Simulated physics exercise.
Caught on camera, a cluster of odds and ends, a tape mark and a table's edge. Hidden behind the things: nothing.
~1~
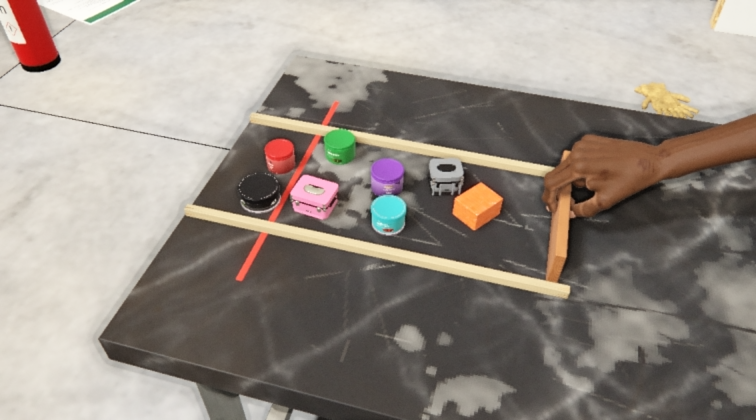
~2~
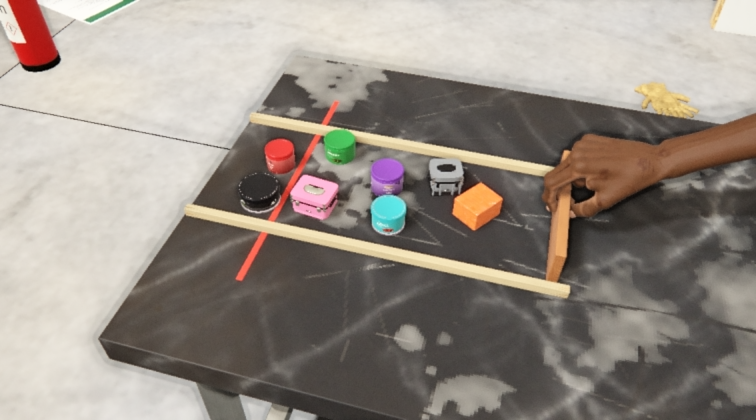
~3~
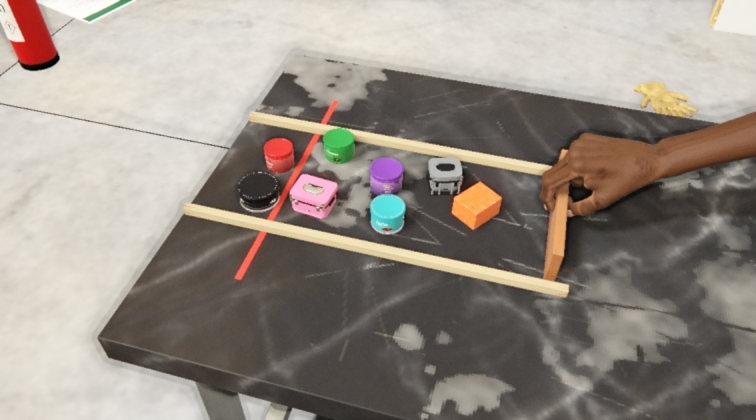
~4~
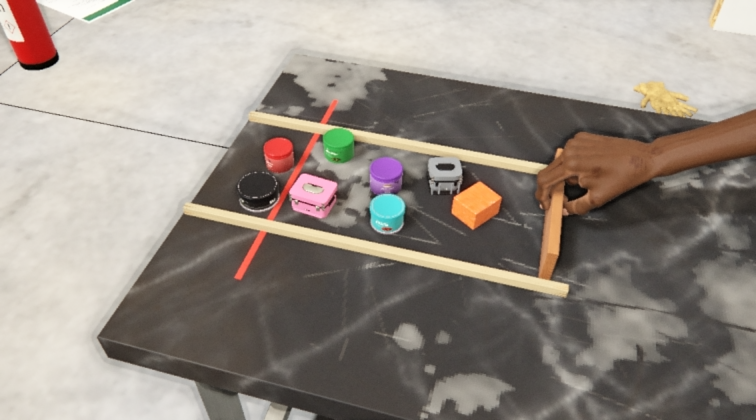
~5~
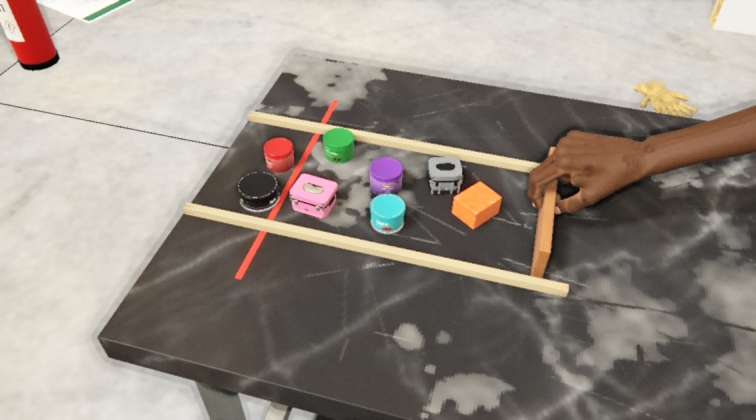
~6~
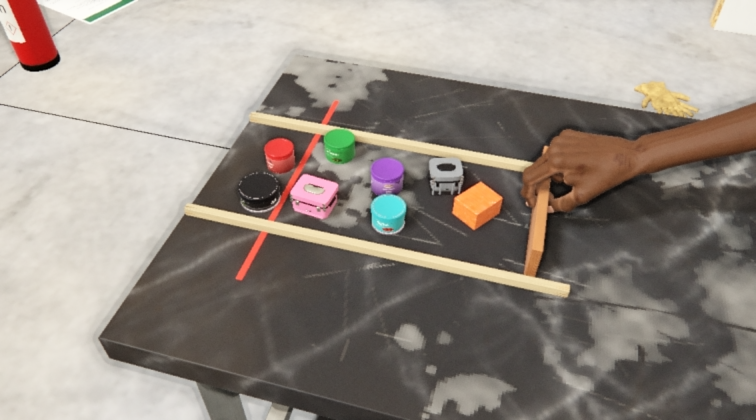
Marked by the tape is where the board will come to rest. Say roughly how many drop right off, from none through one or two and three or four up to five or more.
The number that tip off is going to be at least one but under three.
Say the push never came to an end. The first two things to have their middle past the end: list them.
Earliest first - black pot, red tub.
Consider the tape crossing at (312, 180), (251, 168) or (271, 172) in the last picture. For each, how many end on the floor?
In order, the counts are 0, 5 and 2.
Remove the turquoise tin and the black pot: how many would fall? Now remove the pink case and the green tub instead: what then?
The counts: 0 and 0.
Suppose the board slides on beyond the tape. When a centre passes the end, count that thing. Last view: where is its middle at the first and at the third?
I'd put the first at about (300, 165) and the next at about (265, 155).
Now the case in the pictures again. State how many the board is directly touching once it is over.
The count comes out at 3.
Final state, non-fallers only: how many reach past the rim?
I get 1.
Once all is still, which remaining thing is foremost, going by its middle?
It's the red tub.
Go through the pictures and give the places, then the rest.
Black pot (260, 193); red tub (280, 157); green tub (340, 147); board (560, 214); tape (295, 177), in the first frame.
Red tub (280, 157); pink case (315, 198), in the second frame.
Green tub (339, 146); board (558, 213), in the third frame.
Black pot (259, 192); grey case (444, 176), in the fourth frame.
Red tub (279, 156); purple tub (386, 177), in the fifth frame.
Black pot (260, 192); red tub (280, 156); green tub (340, 146); board (539, 209); tape (295, 176), in the sixth frame.
Early on, none off yet; black pot at rest near (260, 192); red tub at rest near (280, 156); green tub at rest near (340, 146).
Finally, the number that fall off is one or two; lost, black pot.
